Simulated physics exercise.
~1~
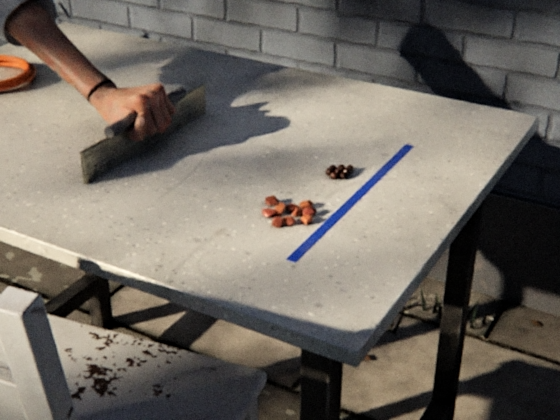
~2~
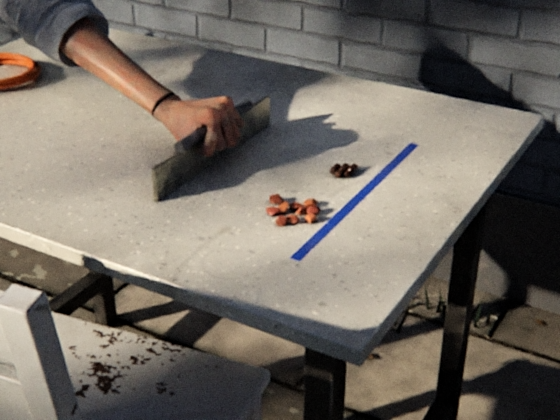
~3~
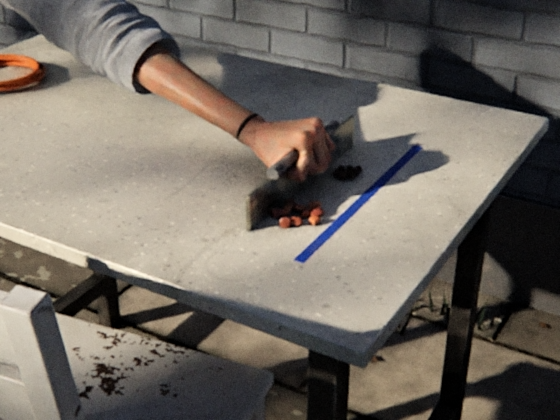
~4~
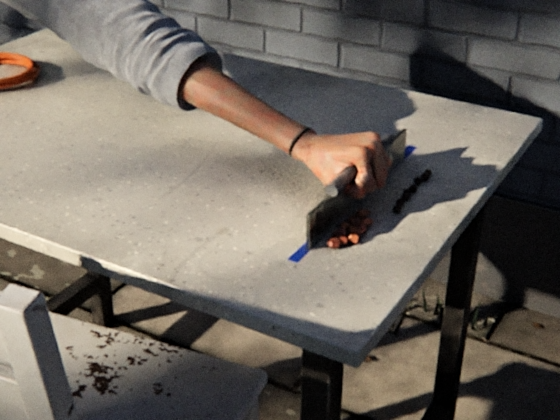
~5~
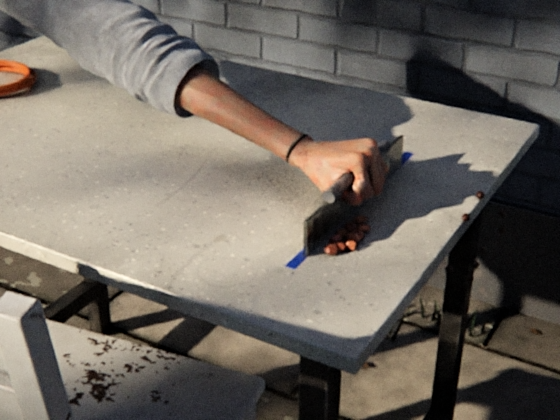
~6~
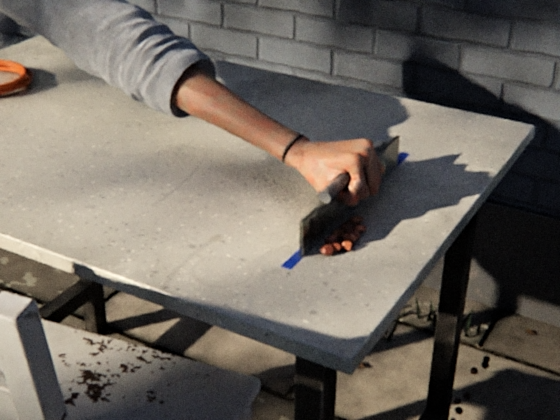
A hand slid a scraper rightward across a pale table, pushing two small heaps along until it stopped at the blue tape; the nearer reddish pieces stayed beside the blade, while the farther dark ones kept going and all dropped off the edge.
